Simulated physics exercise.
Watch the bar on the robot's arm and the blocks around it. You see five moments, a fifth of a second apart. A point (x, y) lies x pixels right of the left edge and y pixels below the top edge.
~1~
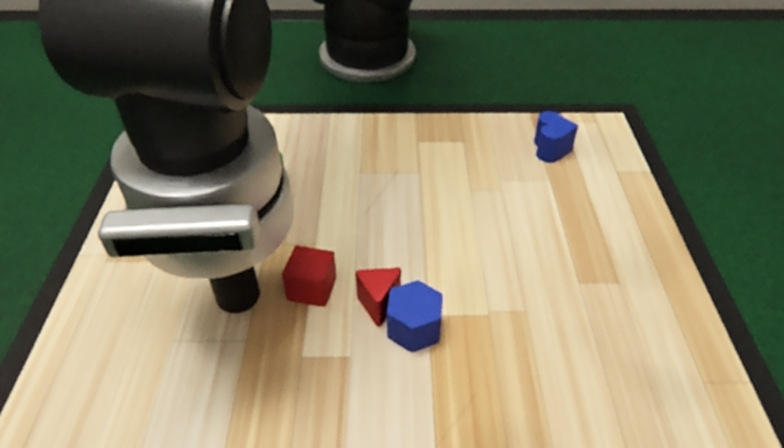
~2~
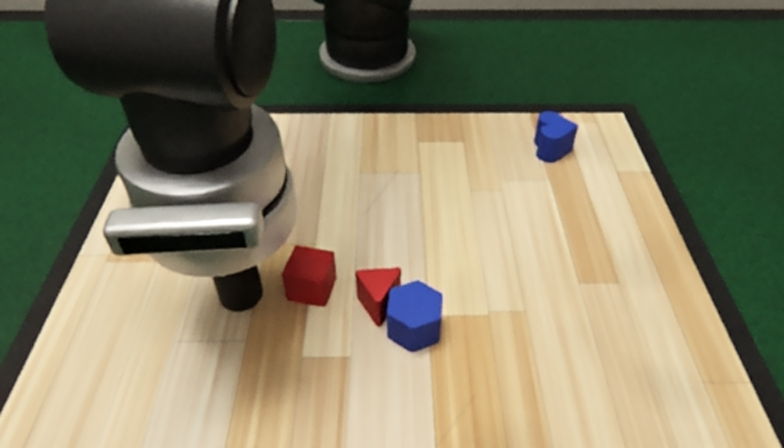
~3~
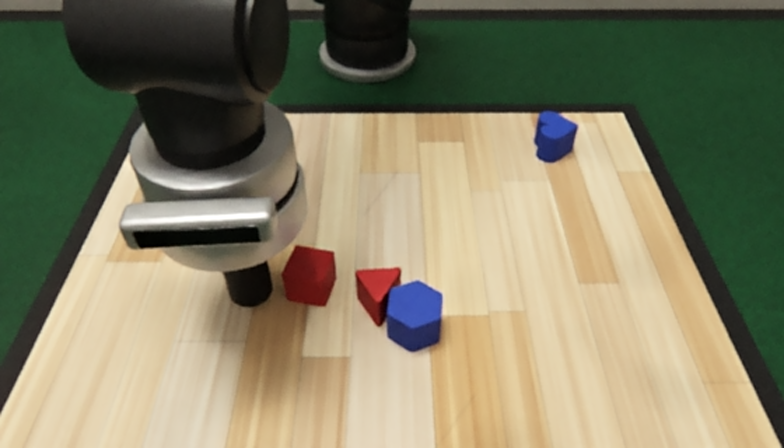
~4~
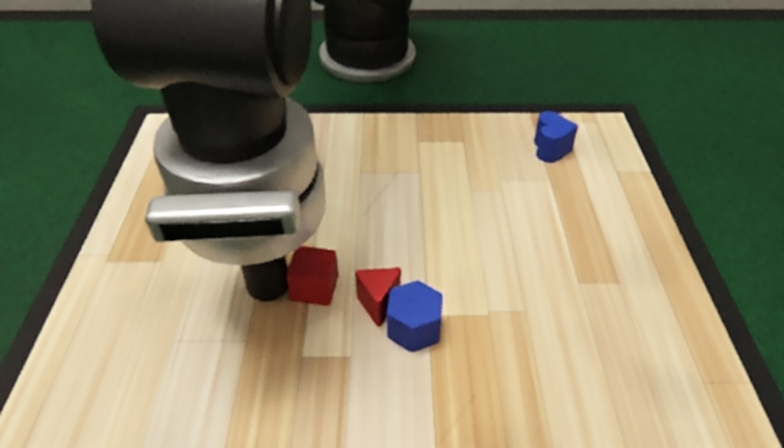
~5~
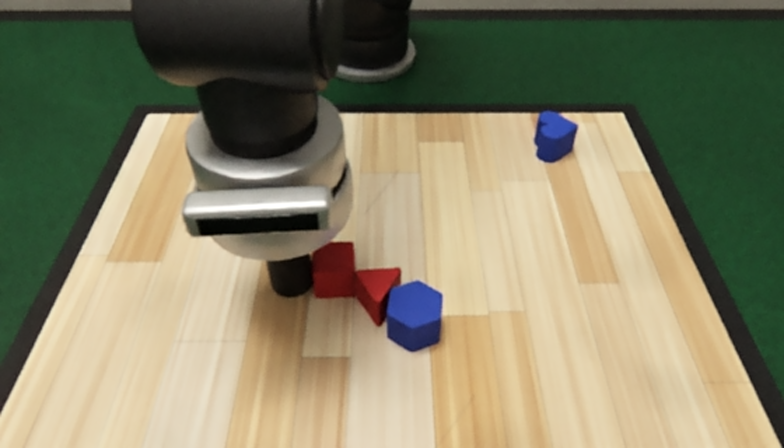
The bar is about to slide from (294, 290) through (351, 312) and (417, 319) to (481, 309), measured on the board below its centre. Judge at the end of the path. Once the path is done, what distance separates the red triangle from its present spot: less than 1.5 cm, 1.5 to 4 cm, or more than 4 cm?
It moves more than 4 cm.
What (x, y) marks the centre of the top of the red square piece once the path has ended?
Answer: (357, 252).
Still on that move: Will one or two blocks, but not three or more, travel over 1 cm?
That would be a no.
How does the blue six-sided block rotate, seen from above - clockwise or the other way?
It spins with the clock.
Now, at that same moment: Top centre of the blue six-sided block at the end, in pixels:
Pixel (511, 321).
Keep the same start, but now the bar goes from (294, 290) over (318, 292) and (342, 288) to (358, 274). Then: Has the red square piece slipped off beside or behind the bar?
In short: No.
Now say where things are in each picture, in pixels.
Bar tip at (238, 296); block tops, red square piece at (308, 263); red triangle at (378, 280); blue six-sided block at (415, 303), in the first picture.
Bar at (242, 295); blocks unchanged, in the second picture.
Bar at (251, 291); blocks unchanged, in the third picture.
Bar at (268, 285); red square piece at (311, 262), in the fourth picture.
Bar at (293, 281); red square piece at (333, 256); red triangle at (378, 280); blue six-sided block at (415, 303), in the fifth picture.
The first path, step by step. One third of the way, bar at (351, 303); red square piece at (356, 252), turned 60° anticlockwise; red triangle at (388, 277), turned 30° clockwise.
Two thirds of the way, bar at (417, 310); red square piece at (357, 252), turned 65° anticlockwise; red triangle at (432, 267), turned 45° anticlockwise; blue six-sided block at (467, 313), turned 40° clockwise.
At the end, bar at (483, 300); red square piece at (357, 252), turned 65° anticlockwise; red triangle at (441, 261), turned 70° anticlockwise; blue six-sided block at (511, 321), turned 110° clockwise.
